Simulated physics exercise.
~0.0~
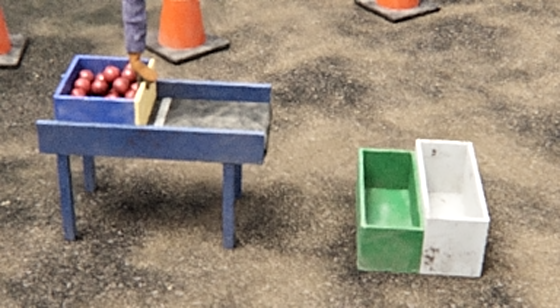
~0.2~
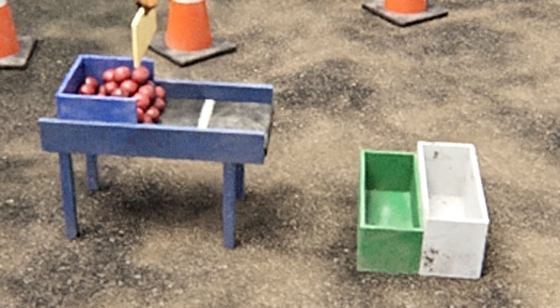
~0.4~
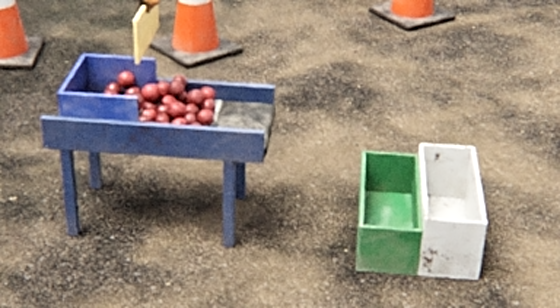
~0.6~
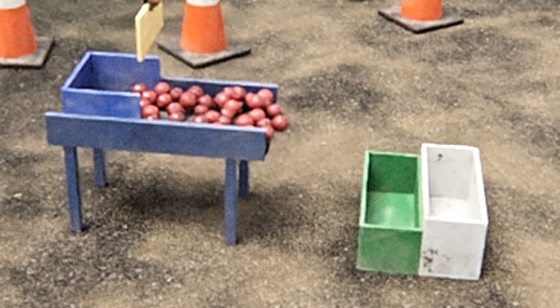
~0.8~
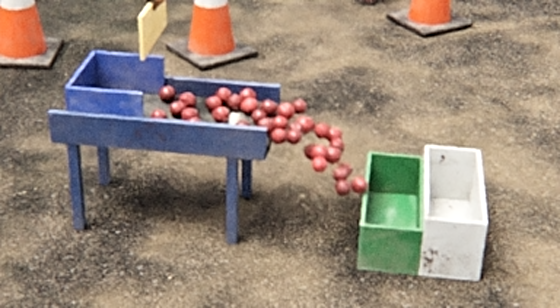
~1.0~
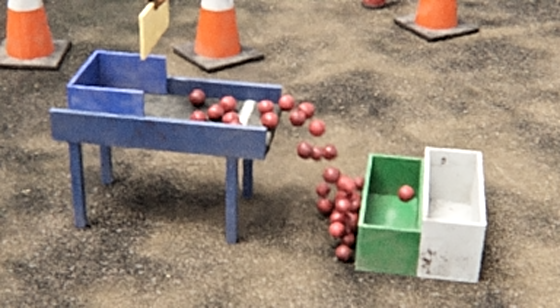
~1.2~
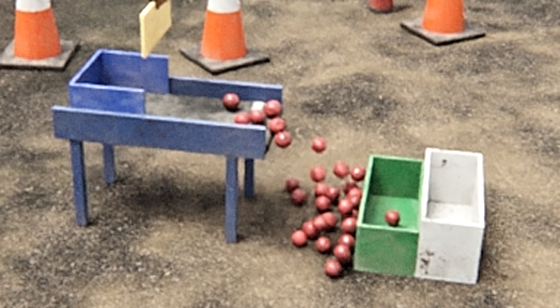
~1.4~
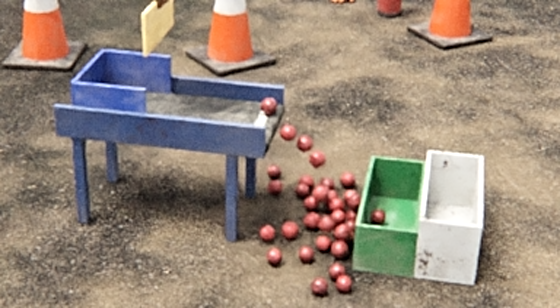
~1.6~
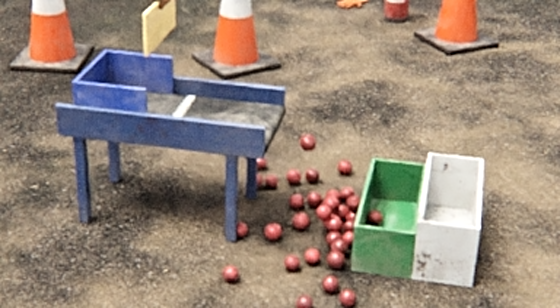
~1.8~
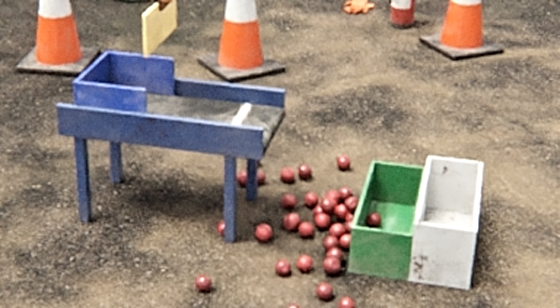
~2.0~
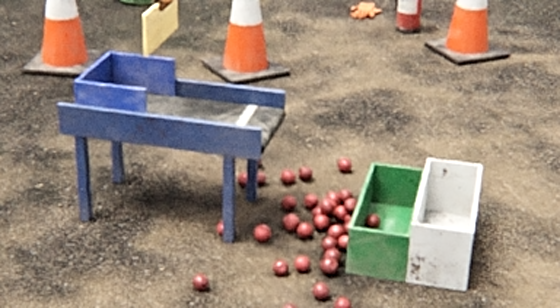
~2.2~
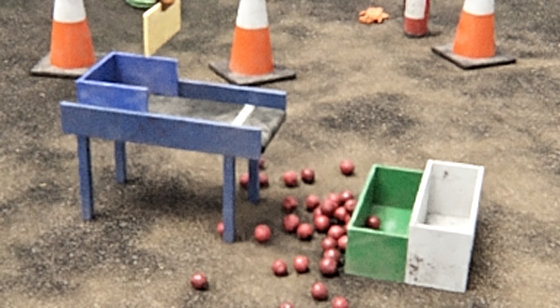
At the start, a heap of round red apples sits in a blue pen on a raised blue belt table, with a green tub and a white tote side by side on the ground to the right. A hand lifts the pale gate, and the apples spill out and travel right along the belt. They tumble off the end in a stream, and one drops into the green tub. The others fall short, piling against its left side and rolling across the ground. The belt empties, leaving one apple in the green tub, none in the white tote, and the rest scattered on the ground.
